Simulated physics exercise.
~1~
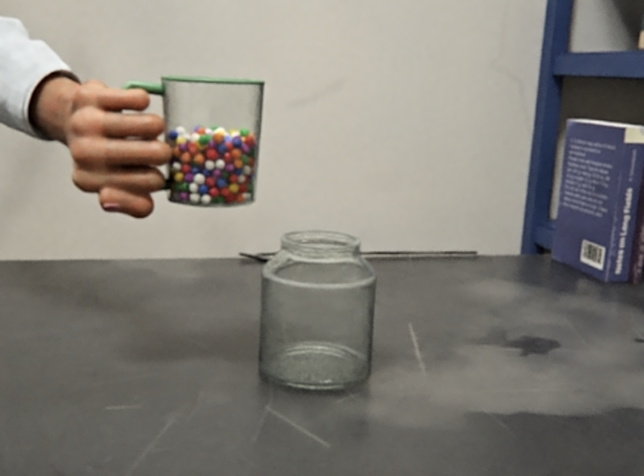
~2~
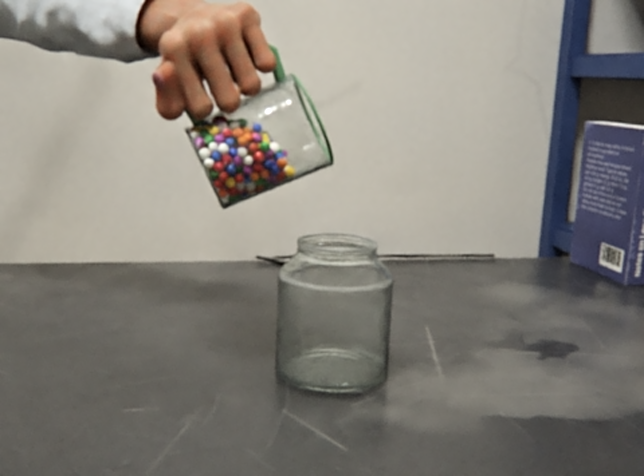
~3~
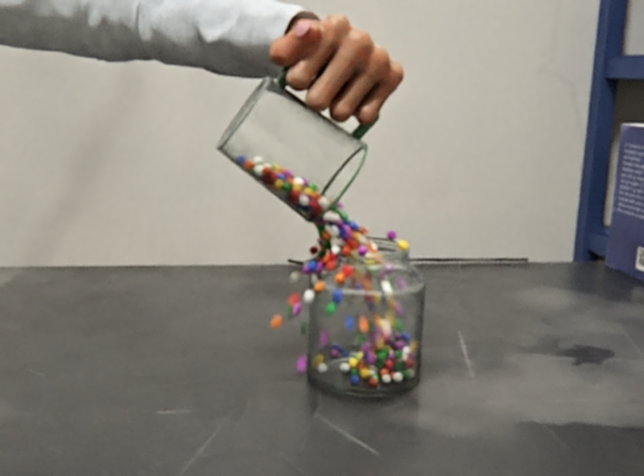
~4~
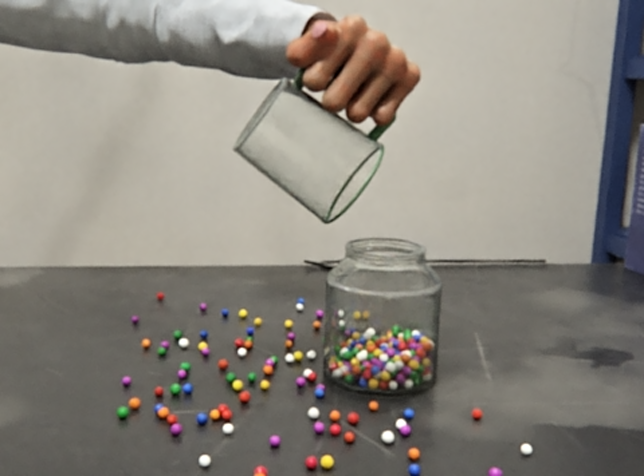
Colorful beads pouring from a clear cup tipped by a hand, most filling a glass jar and others scattering across the table.
